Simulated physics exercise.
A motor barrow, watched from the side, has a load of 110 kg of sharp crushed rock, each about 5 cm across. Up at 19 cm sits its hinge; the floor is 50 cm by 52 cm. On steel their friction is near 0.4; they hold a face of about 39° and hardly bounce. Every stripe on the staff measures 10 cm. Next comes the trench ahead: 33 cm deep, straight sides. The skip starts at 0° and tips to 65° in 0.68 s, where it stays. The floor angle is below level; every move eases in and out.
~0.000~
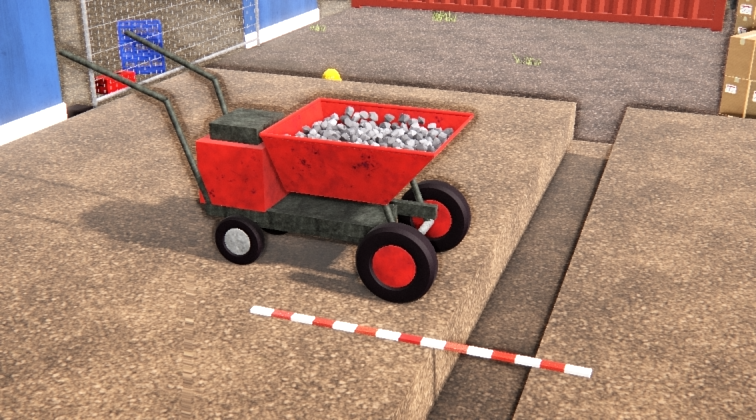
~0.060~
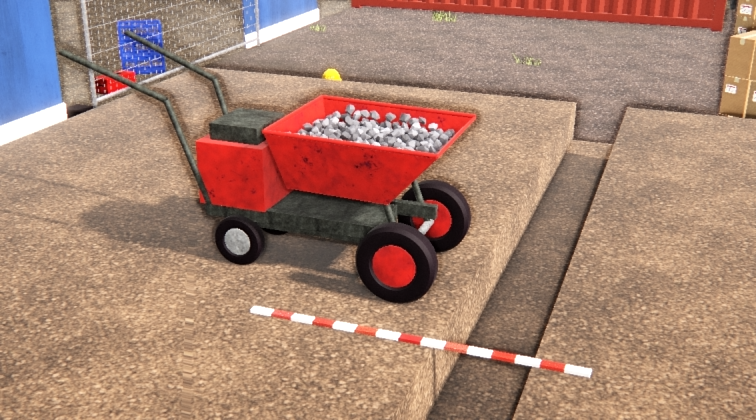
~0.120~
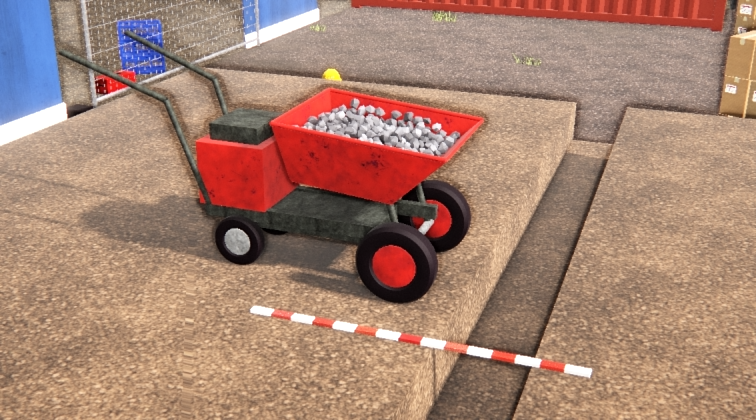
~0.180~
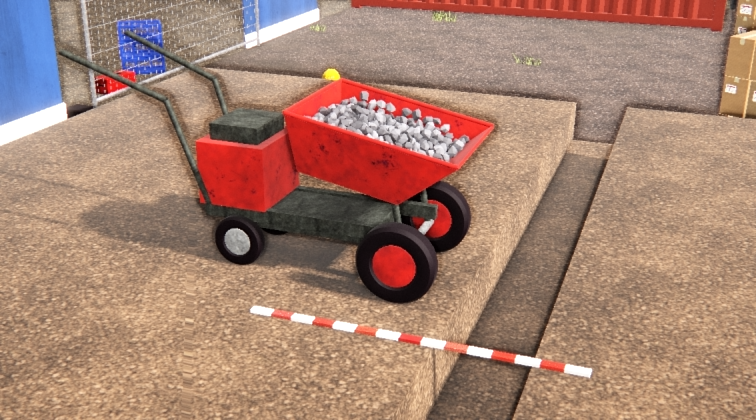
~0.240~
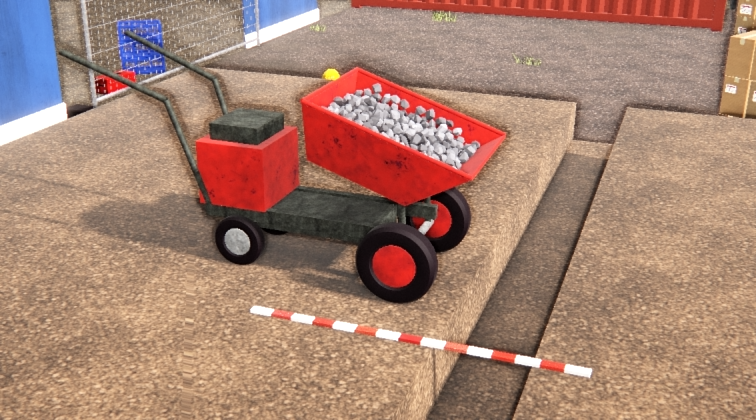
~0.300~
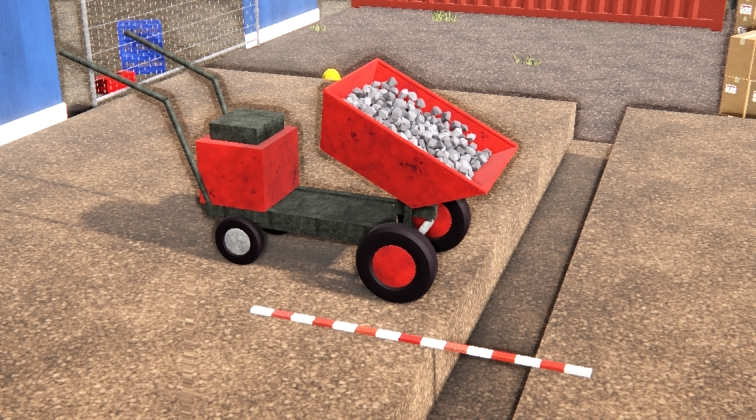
A red skip heaped with grey crushed rock sits on a dark green motor barrow, seen from the side and slightly above on brown ground beside a narrow trench. A red-and-white striped staff lies in front, with a blue wall behind at left and a red container at the back. The skip tilts steadily rightward, its left end rising, while the stones shift and the barrow and camera stay still.
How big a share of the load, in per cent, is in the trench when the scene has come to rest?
A share of about 28 percent.
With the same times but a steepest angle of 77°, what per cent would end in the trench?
Expect roughly 35 per cent.
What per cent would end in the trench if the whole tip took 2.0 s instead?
45 per cent.
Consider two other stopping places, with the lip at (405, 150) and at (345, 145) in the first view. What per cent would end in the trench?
From the first place around 50 per cent, from the other around 75.
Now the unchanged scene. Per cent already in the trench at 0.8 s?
By then, around 5 percent.
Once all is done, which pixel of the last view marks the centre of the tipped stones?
The resting stones are centred at roughly (581, 298).
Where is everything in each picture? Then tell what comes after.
In the first picture, the skip is at 0°, its lip at (434, 155); the top of the load is at (378, 122).
In the second picture, lip at (437, 157), floor tilted 1°, highest stones at (366, 121); the stones move at 0.3 m/s on average.
In the third picture, the skip is at 5°, its lip at (446, 161); the top of the load is at (343, 116); the stones move at 0.7 m/s on average.
In the fourth picture, the skip is at 11°, its lip at (458, 168); the top of the load is at (343, 109); the stones move at 1.0 m/s on average.
In the fifth picture, the skip is at 19°, its lip at (472, 179); the top of the load is at (357, 98); the stones move at 1.2 m/s on average.
In the sixth picture, the skip is at 27°, its lip at (486, 192); the top of the load is at (374, 91); the stones move at 1.3 m/s on average.
After 0.5 s the floor is at 55°; 100 % in the skip; the foremost stones are at (506, 216).
After 0.8 s the floor is at 65°; 85 % in the skip, 5 % in the trench, 10 % past the trench; the foremost stones are at (584, 308).
After 1.1 s the floor is at 65°; 41 % in the skip, 9 % in the trench, 50 % past the trench; the foremost stones are at (717, 317).
After 3.1 s the floor is at 65°; 22 % in the skip, 28 % in the trench, 50 % past the trench; the foremost stones are past the picture's edge.
